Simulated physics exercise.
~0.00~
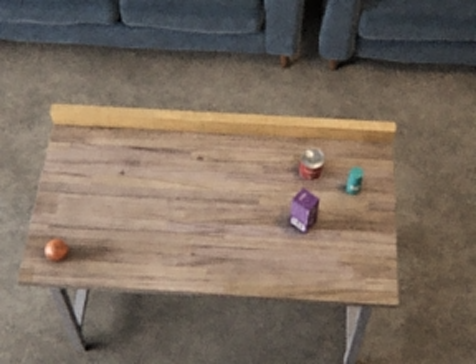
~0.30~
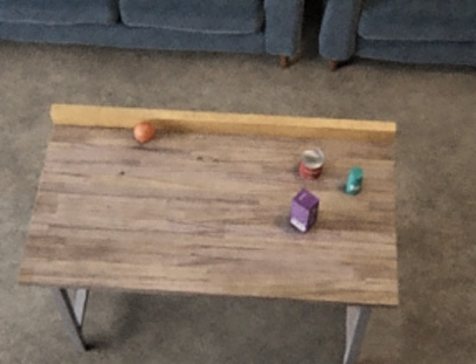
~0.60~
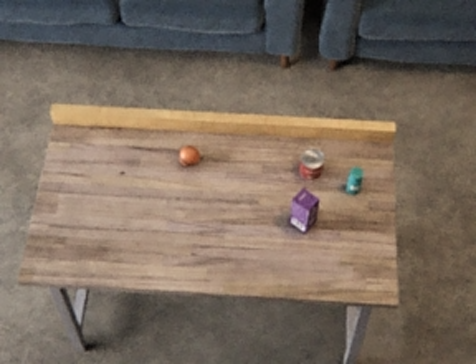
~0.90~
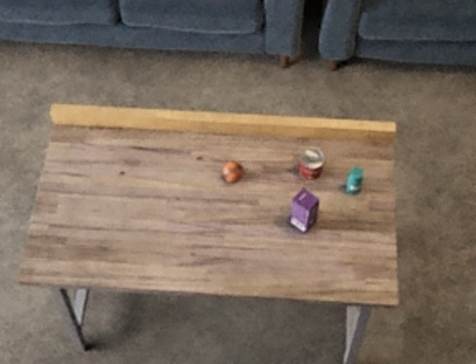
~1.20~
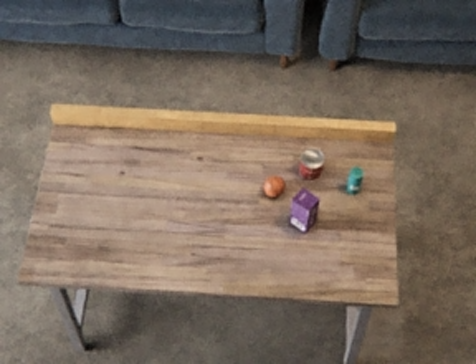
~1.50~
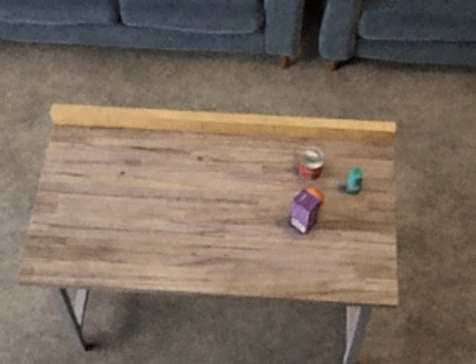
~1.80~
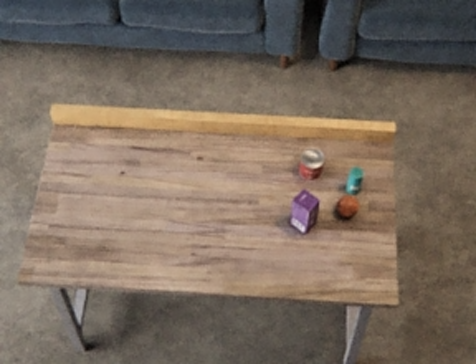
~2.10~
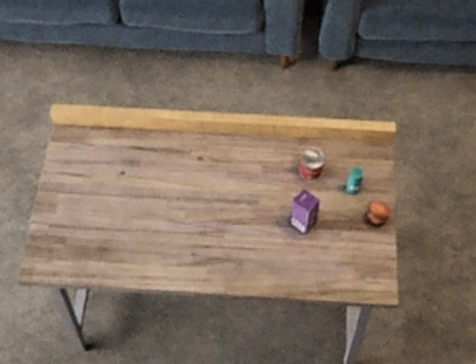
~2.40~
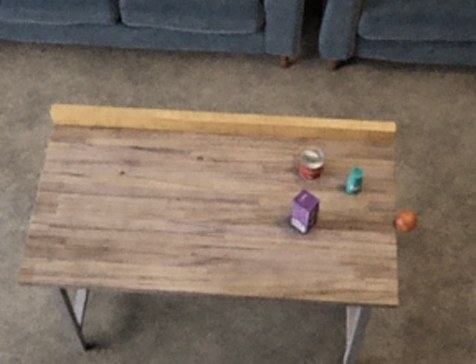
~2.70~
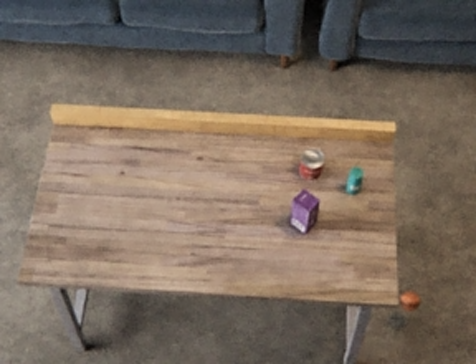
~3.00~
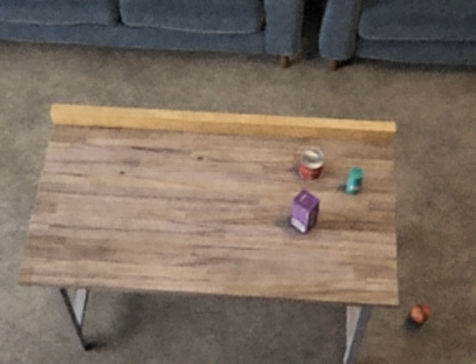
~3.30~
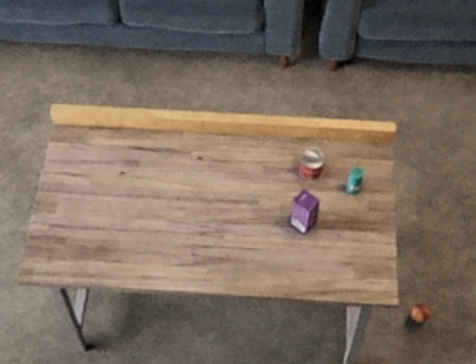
We see a wooden table holding a purple carton, a red tin and a turquoise shaker as an orange ball meets the far rail, rolls rightward behind the carton, drops off the right edge and rests on the carpet, the other items still in place.
